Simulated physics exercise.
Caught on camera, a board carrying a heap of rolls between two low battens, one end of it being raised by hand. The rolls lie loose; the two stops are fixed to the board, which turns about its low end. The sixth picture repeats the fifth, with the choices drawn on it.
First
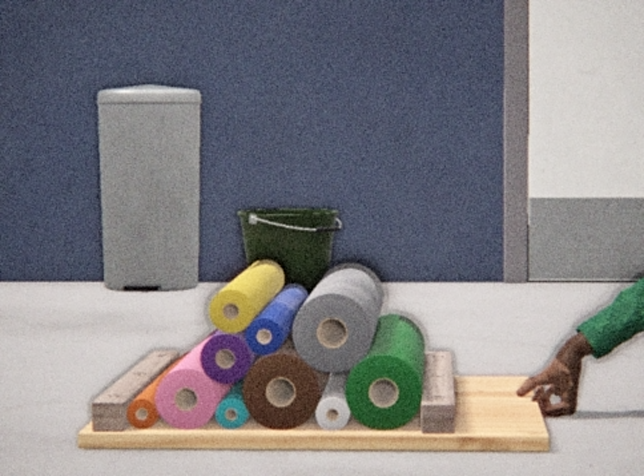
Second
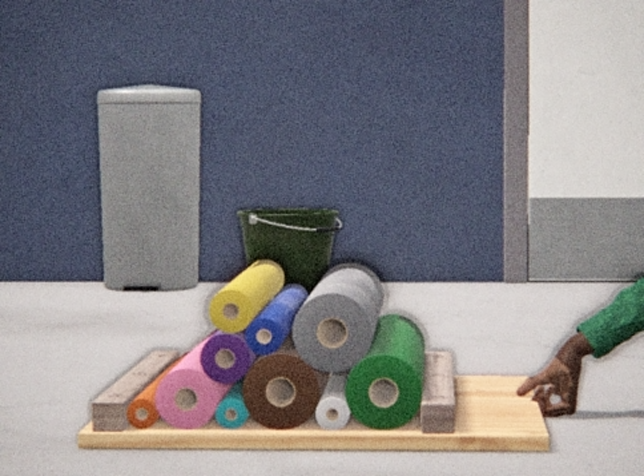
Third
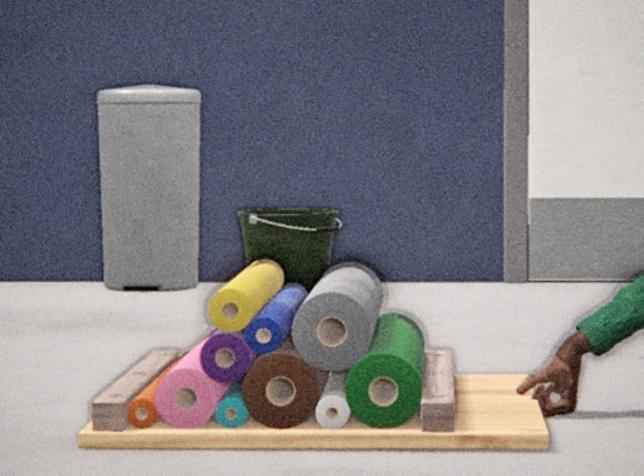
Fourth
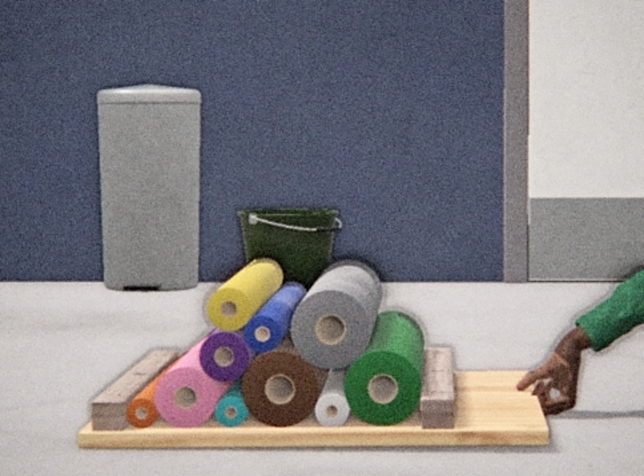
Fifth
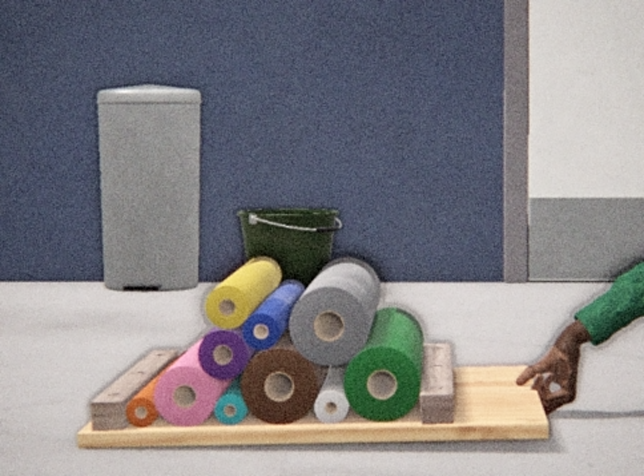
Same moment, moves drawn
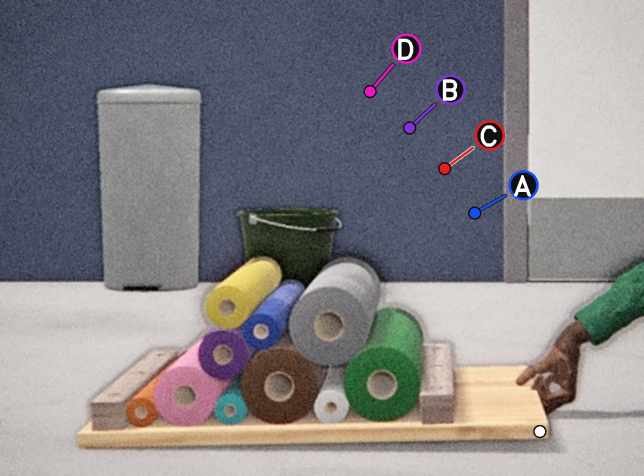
A dark-skinned hand in a green sleeve reaches in from the right and holds the end of a pale wooden board on a light grey floor, seen from the side by a still camera. Between two low battens lies a heap of rolls, yellow, blue and grey above pink, brown and green, before a dark green bucket and grey bin. The hand raises the board's right end very slightly, the rolls keeping their arrangement.
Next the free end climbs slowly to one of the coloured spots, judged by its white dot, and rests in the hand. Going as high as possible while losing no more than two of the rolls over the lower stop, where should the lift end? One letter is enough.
Lift it to C and no more.
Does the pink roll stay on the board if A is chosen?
Yes, with A.
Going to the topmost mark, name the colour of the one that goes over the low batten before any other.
First is the yellow one.
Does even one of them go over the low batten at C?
Yes.
On the marked copy, A at (474, 213); B at (410, 128); C at (445, 169); D at (370, 92); the white dot at (540, 432).
Taking C. A third of the way, board at 20°.
Two thirds of the way, board at 36°.
When it is over, board at 36°, one over the low batten (yellow).
As for the rest, A one over the low batten (yellow); B four over the low batten (purple, grey, blue, yellow); D four over the low batten (purple, grey, blue, yellow).
